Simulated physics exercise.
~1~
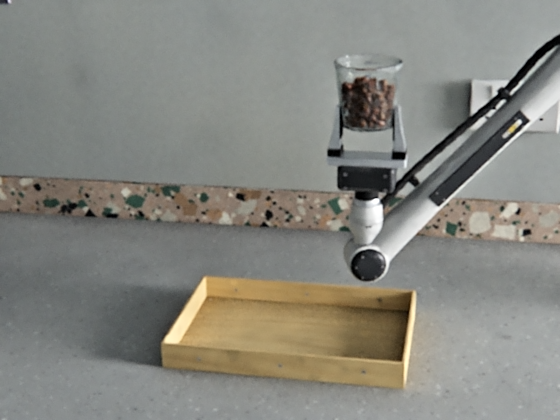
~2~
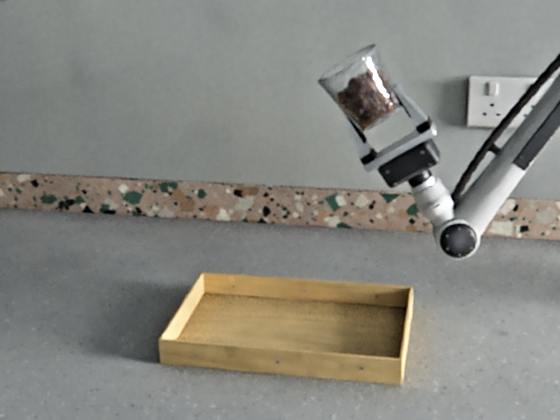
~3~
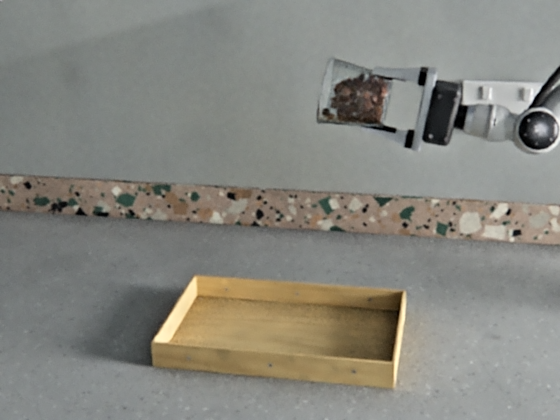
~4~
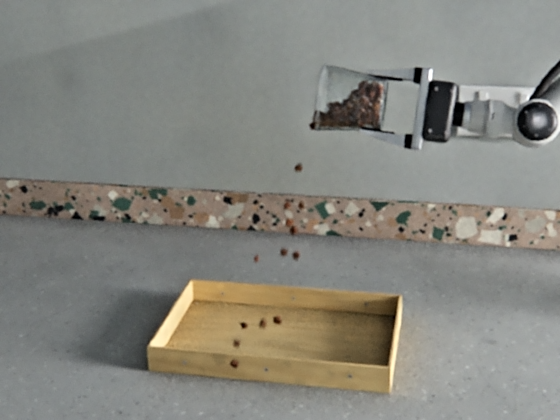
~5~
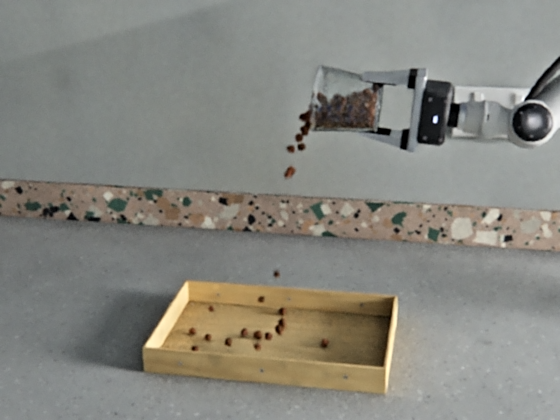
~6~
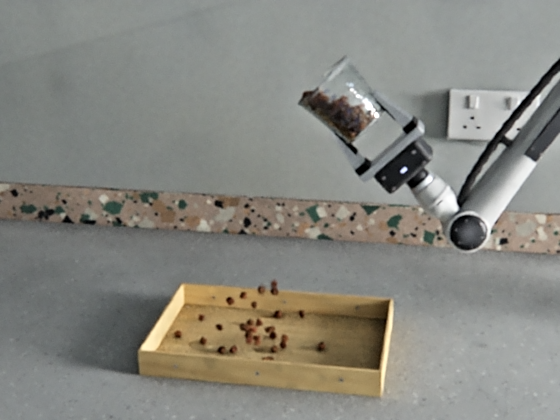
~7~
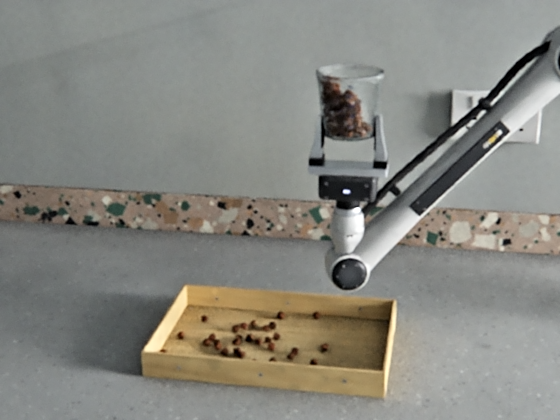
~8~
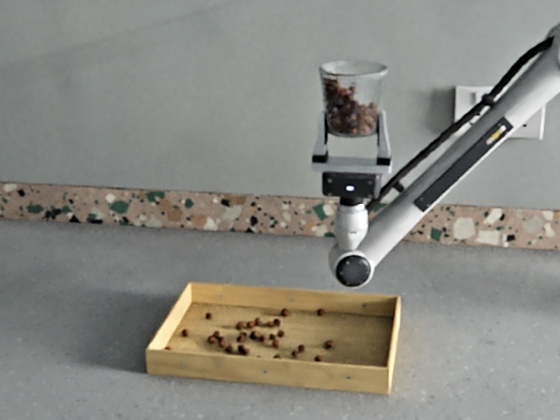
The footage shows a robot arm tipping a clear tumbler of brown pellets onto its side above a shallow wooden tray, spilling some into it, then turning the tumbler upright again, still holding many pellets, while the spilled ones lie scattered in the tray.
